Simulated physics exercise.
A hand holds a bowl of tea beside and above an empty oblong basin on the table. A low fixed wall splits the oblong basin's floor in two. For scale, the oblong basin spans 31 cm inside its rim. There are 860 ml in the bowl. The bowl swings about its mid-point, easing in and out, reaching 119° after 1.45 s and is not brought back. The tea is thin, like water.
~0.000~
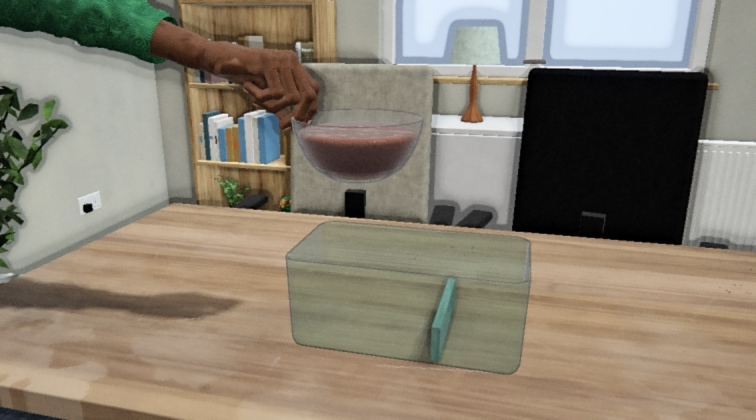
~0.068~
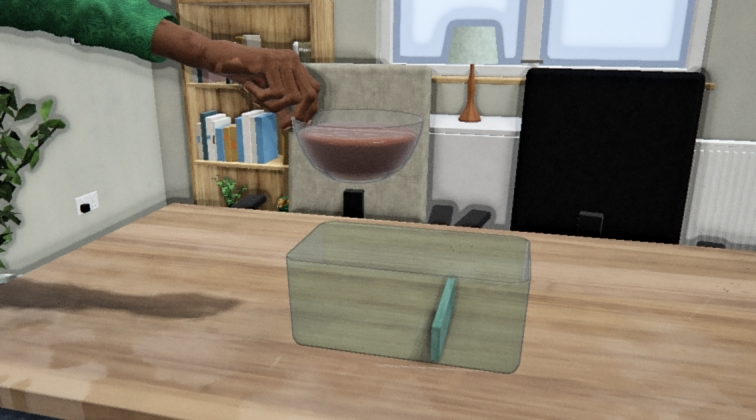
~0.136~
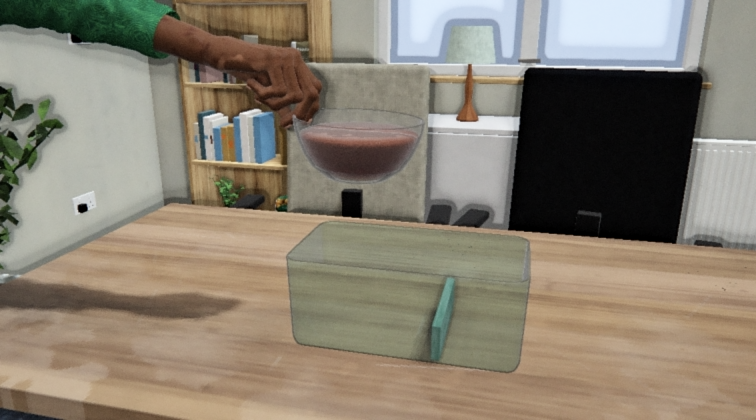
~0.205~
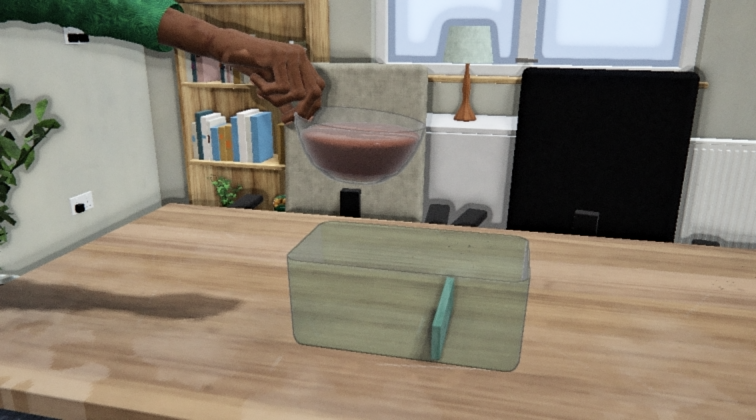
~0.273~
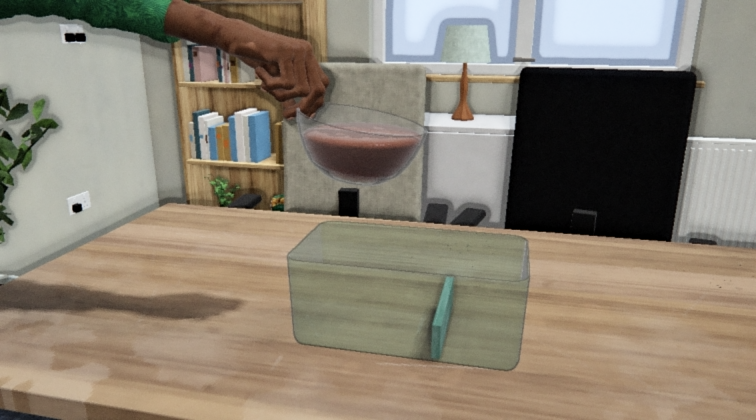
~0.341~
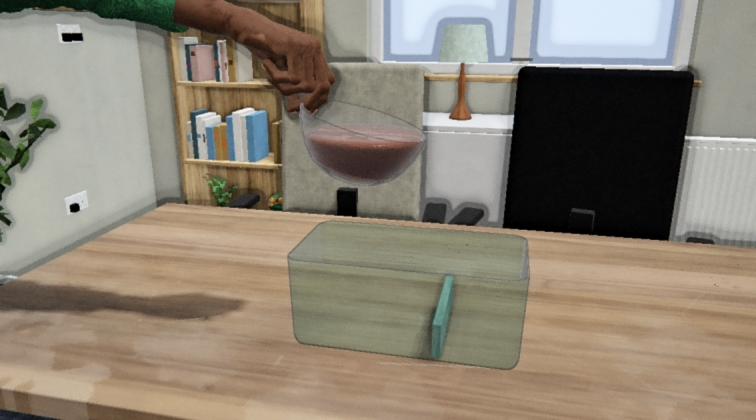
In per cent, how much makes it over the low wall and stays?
The far part has some 73 per cent.
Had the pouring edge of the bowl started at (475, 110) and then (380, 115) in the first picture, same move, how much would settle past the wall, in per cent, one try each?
First 70, then 15 per cent.
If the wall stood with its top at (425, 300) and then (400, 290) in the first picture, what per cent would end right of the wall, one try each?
In turn about 85 and 95 per cent.
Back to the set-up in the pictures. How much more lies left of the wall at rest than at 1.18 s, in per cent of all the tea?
About 1 per cent.
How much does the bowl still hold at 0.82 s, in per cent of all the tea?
Near 32 in a hundred.
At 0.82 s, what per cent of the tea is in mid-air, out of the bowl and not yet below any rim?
Near 32 in a hundred.
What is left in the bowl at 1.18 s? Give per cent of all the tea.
About 0 per cent.
Then, 0.82 s in, the tilt is 72° and 31 per cent is still to pour, 2 is left of the wall and 35 right of it.
Then, 1.18 s in, the tilt is 109° and 0 per cent is still to pour, 25 is left of the wall and 74 right of it.
Then, 1.55 s in, the tilt is 119° and 0 per cent is still to pour, 26 is left of the wall and 73 right of it.
Then, 1.95 s in, the tilt is 119° and 0 per cent is still to pour, 26 is left of the wall and 73 right of it.
Finally, 26 per cent lies left of the wall, 73 right of it and 1 outside.
